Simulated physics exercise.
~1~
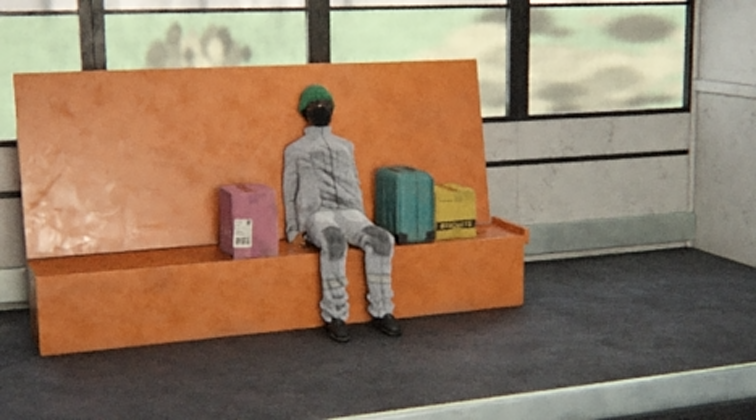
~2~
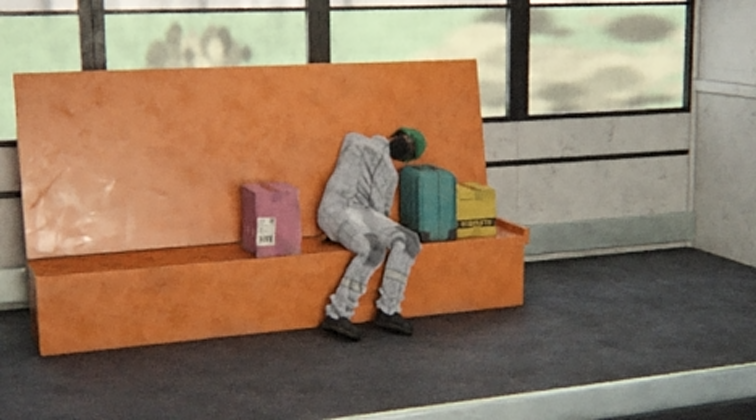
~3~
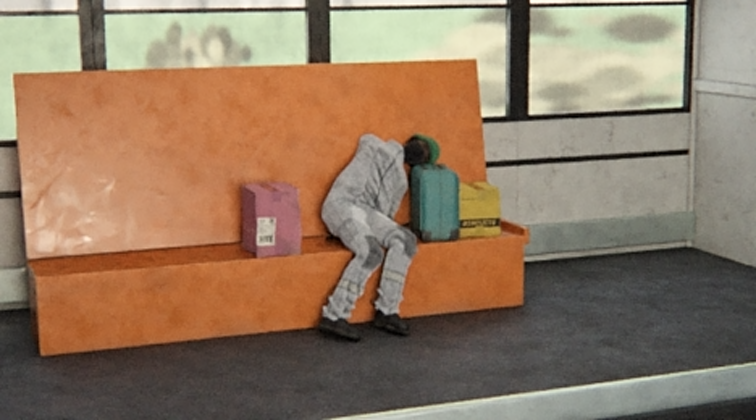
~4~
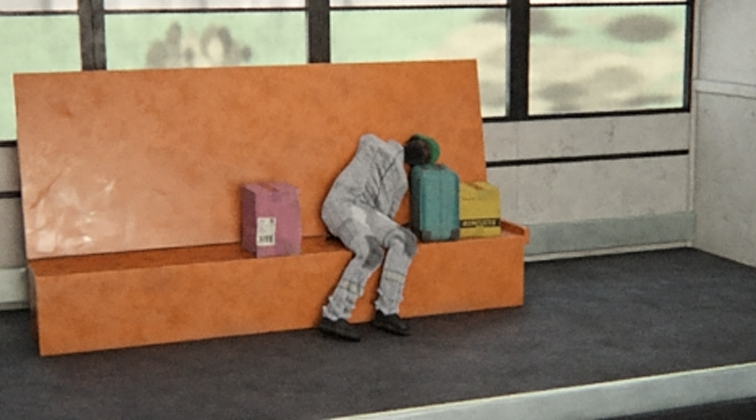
A seated passenger slumps right against a teal case, nudging it, and stays leaning there.
